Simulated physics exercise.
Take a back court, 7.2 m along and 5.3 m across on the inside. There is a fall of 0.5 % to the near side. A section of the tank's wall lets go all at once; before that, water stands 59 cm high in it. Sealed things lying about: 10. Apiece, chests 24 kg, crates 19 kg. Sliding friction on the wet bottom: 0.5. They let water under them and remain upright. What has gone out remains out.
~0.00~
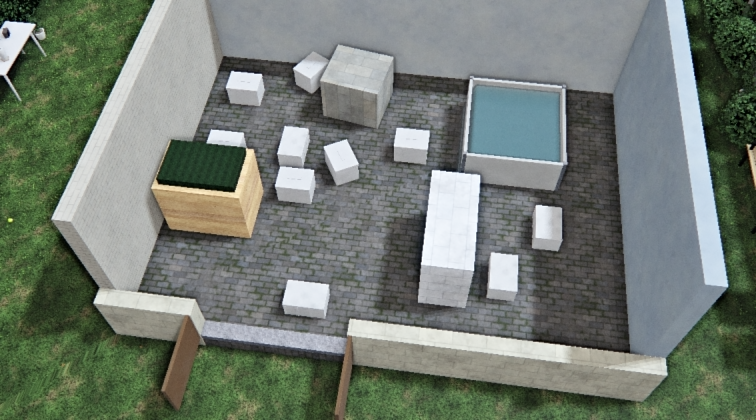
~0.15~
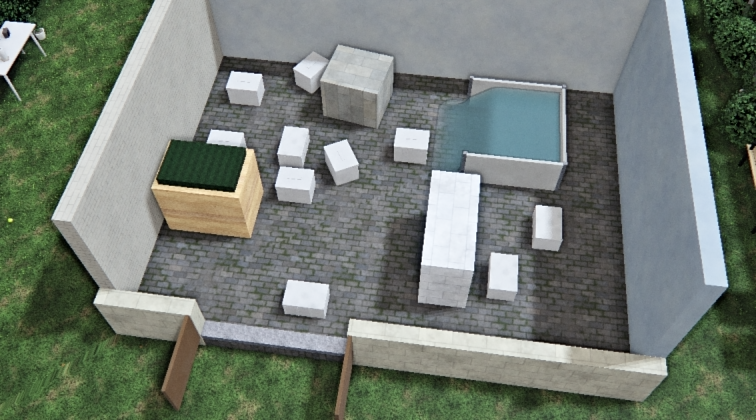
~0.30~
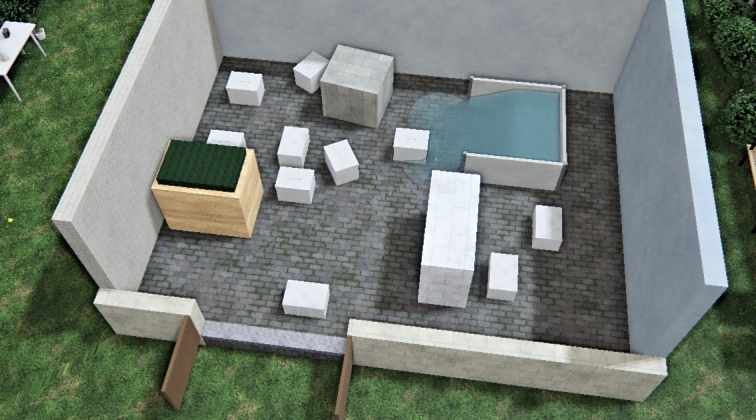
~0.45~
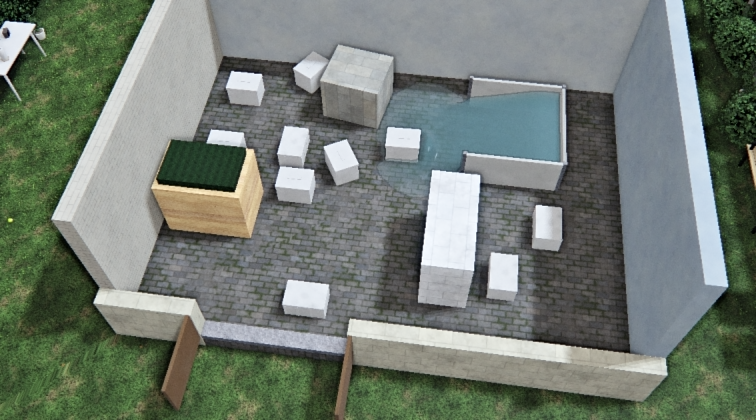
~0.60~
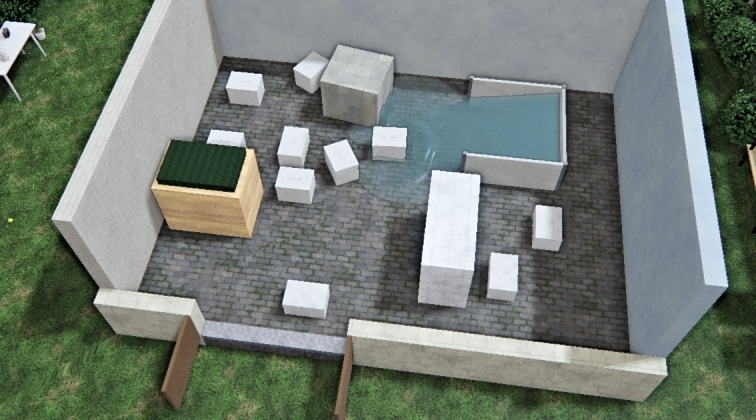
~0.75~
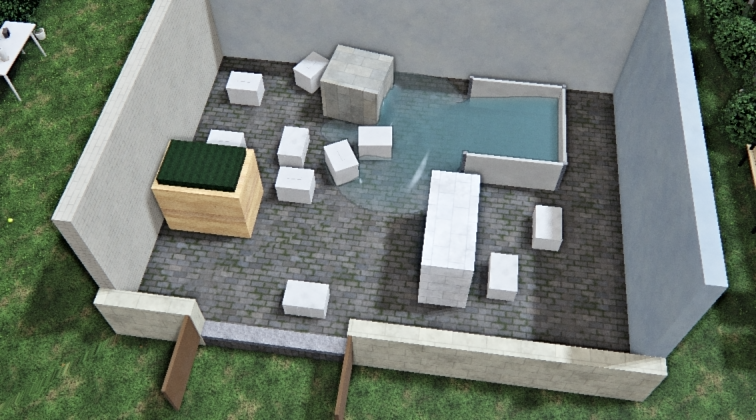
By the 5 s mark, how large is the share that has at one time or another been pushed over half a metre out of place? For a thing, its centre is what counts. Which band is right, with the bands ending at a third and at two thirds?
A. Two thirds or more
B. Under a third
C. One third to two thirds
One third to two thirds (C).
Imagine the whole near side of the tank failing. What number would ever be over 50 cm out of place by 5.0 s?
That would give 2.
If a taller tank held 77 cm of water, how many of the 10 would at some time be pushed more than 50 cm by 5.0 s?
7.
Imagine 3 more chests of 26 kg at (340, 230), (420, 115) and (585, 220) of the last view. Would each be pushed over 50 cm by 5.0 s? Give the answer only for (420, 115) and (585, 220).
Beyond it, Within it.
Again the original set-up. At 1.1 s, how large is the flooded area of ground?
The covered patch comes to about 9.5 m2.
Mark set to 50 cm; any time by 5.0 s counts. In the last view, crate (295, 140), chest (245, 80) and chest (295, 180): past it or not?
Result, in order: Overshooting / undershooting / overshooting.
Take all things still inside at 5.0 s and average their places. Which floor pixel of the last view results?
At about (311, 184).
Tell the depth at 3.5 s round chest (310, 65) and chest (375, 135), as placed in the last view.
Depths: Near 5 cm, then near 6 cm.
After 1.1 s 1 of 10 are over 50 cm from their spots; 0 afloat.
After 2.2 s 3 of 10 are over 50 cm from their spots; 0 afloat.
After 3.5 s 4 of 10 are over 50 cm from their spots; 2 afloat.
After 5.0 s 4 of 10 are over 50 cm from their spots, and 4 have been at some point; 2 afloat.
